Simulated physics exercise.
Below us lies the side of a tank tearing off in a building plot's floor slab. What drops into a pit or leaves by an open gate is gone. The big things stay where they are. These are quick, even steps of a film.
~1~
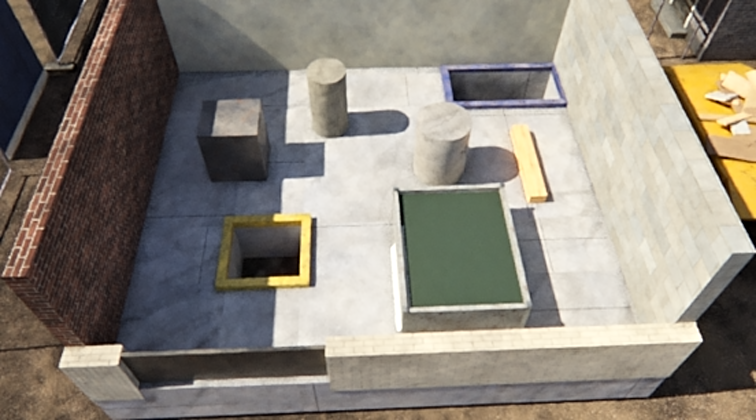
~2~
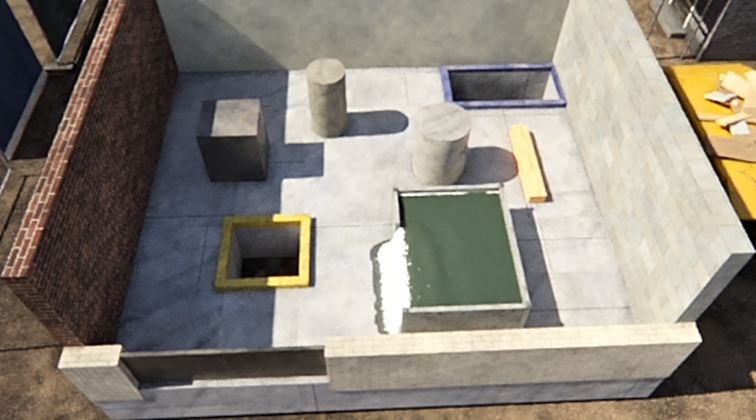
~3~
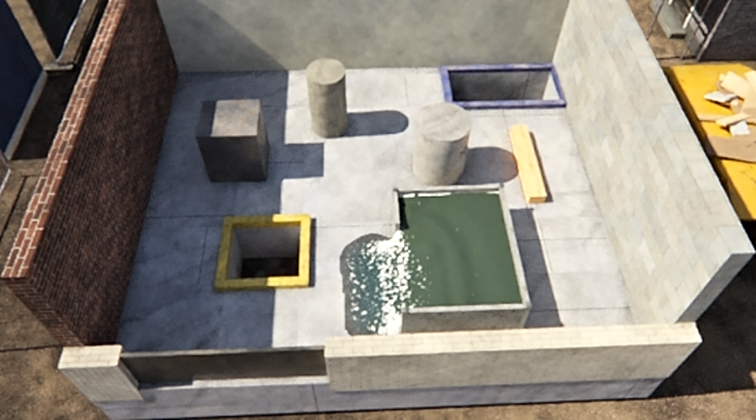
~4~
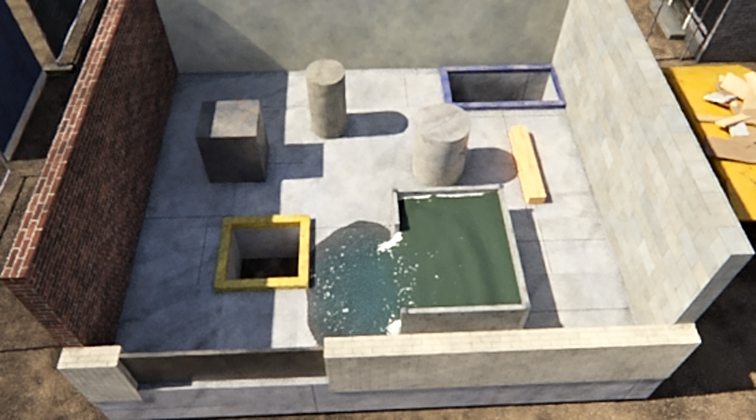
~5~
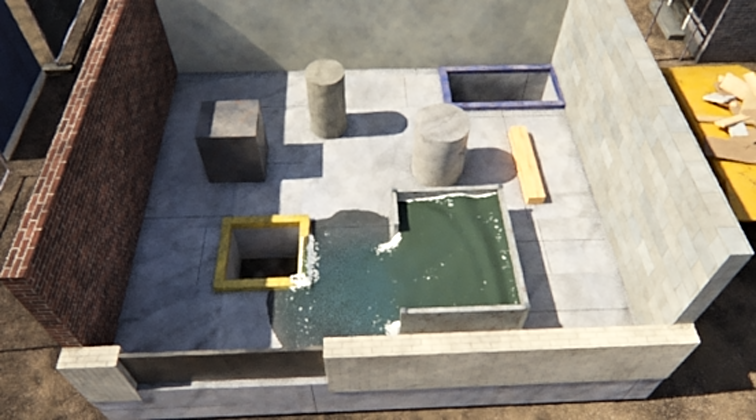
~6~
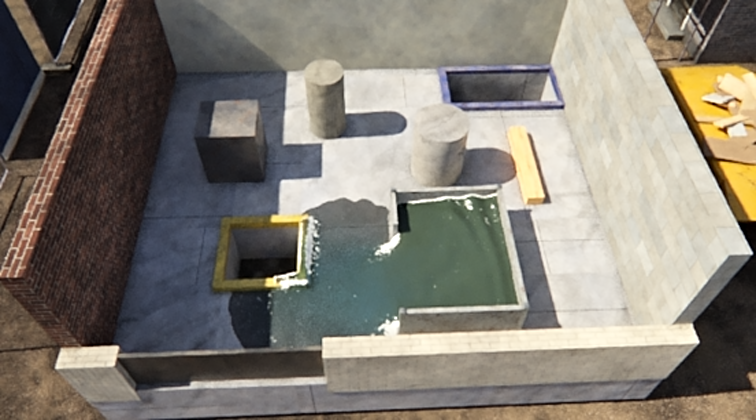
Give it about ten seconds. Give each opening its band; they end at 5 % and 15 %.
One by one: The gate takes under 5 %; the yellow pit takes from 5 to 15 %; the blue pit takes under 5 %.
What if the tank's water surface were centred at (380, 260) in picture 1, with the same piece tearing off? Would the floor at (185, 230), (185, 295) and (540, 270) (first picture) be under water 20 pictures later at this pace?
One after the other: Flooded, awash, free of water.
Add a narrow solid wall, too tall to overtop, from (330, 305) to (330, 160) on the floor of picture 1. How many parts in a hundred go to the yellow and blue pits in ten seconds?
Per cent: Yellow 0, blue 2.
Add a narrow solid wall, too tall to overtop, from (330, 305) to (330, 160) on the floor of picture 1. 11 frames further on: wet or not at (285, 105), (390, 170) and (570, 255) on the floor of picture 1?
In turn: Dry, covered, not flooded.
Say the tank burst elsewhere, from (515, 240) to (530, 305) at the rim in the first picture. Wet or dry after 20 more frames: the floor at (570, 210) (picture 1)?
Answer: Wet.
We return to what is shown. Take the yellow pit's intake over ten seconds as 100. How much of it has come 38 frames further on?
Roughly 100 per cent.
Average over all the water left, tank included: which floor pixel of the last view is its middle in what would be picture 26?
At about (301, 271).
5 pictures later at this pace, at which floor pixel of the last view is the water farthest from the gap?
I would point to (110, 359).
A moment on, water covers 20 % of the floor; the gate 0 %, the yellow pit 4 %, the blue pit 0 %.
Next, water covers 25 % of the floor; the gate 0 %, the yellow pit 7 %, the blue pit 0 %.
Then, water covers 45 % of the floor; the gate 0 %, the yellow pit 9 %, the blue pit 0 %.
Later, water covers 65 % of the floor; the gate 0 %, the yellow pit 9 %, the blue pit 0 %.
In the end, water covers 85 % of the floor; the gate 0 %, the yellow pit 9 %, the blue pit 0 %.
